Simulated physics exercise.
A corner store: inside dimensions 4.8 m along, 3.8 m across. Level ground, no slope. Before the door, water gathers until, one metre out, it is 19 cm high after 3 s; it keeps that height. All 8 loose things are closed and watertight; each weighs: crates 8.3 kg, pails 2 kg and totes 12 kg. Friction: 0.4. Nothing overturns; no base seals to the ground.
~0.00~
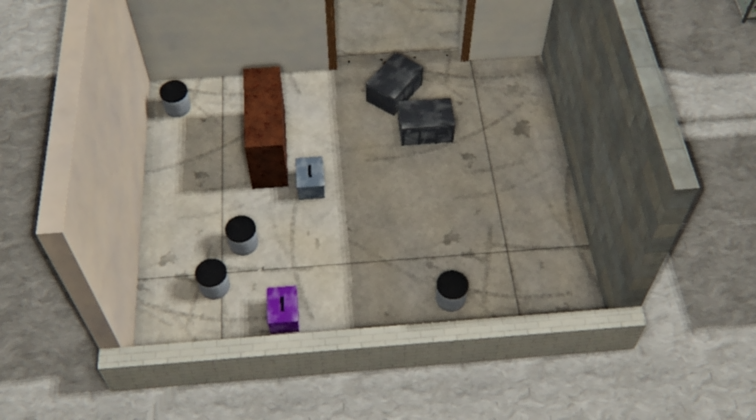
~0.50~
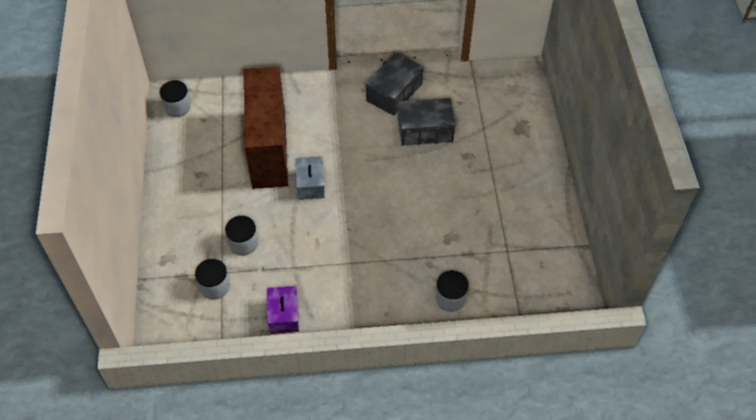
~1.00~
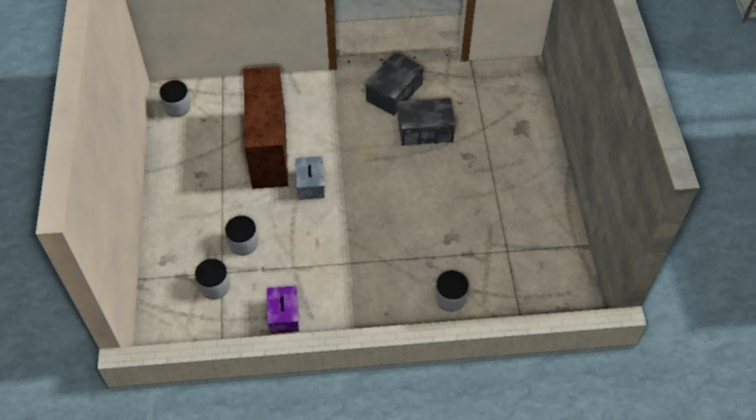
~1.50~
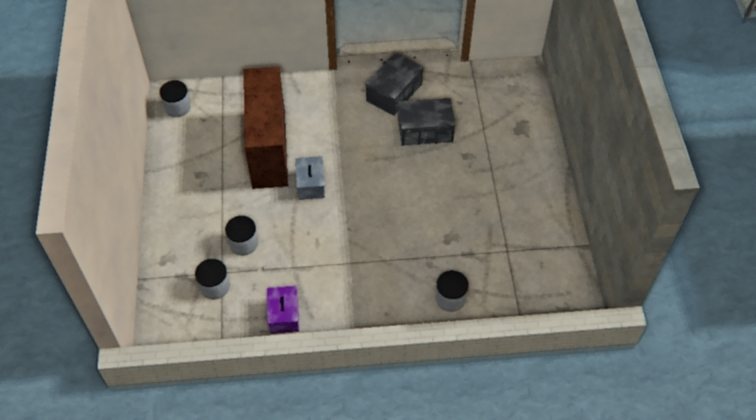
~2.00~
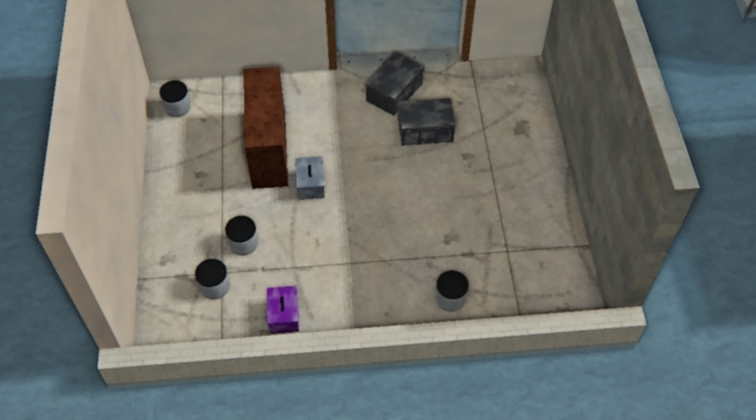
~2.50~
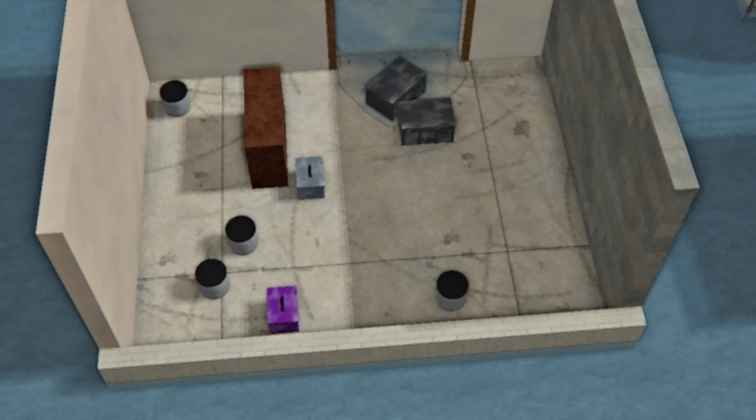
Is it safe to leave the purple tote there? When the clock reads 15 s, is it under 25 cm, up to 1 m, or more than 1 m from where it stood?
More than 1 m.
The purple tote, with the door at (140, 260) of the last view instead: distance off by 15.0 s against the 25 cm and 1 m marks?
Then the purple tote is swept a long way.
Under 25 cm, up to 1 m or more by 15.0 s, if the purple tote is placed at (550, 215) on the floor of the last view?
It ends far away.
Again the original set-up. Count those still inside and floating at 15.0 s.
At that point I count 8.
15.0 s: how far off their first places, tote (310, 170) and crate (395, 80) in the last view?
The first is 100 cm from its start, the second 300 cm.
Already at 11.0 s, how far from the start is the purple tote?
It is about 120 cm out of place by then.
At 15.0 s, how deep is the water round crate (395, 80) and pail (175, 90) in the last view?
Some 14 cm at the first, some 8 cm at the second.
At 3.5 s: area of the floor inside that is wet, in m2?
Roughly 3.5 m2.
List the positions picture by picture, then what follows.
The first picture shows the purple tote at (282, 304) rests on the ground; water covers 0.0 m2; 0 of 8 have shifted.
The second picture shows the purple tote at (282, 304) rests on the ground; water covers 0.0 m2; 0 of 8 have shifted.
The third picture shows the purple tote at (282, 304) rests on the ground; 0.0 m2 under water; 0 of 8 have shifted.
The fourth picture shows the purple tote at (282, 304), on the bottom; 0.0 m2 under water; 0 of 8 have shifted.
The fifth picture shows the purple tote at (282, 304), on the bottom; water covers 0.1 m2; 0 of 8 have shifted.
The sixth picture shows the purple tote at (282, 304), on the bottom; 0.8 m2 under water; 1 of 8 have shifted.
After 3.5 s the purple tote is near (282, 304), 0.0 m from its start, aground; 0 afloat.
After 6.8 s the purple tote is near (272, 304), 0.1 m from its start, aground; 3 afloat.
After 11.0 s the purple tote is near (167, 296), 1.2 m from its start, afloat; 7 afloat.
After 15.0 s the purple tote is near (171, 107), 2.9 m from its start, afloat; 8 afloat.
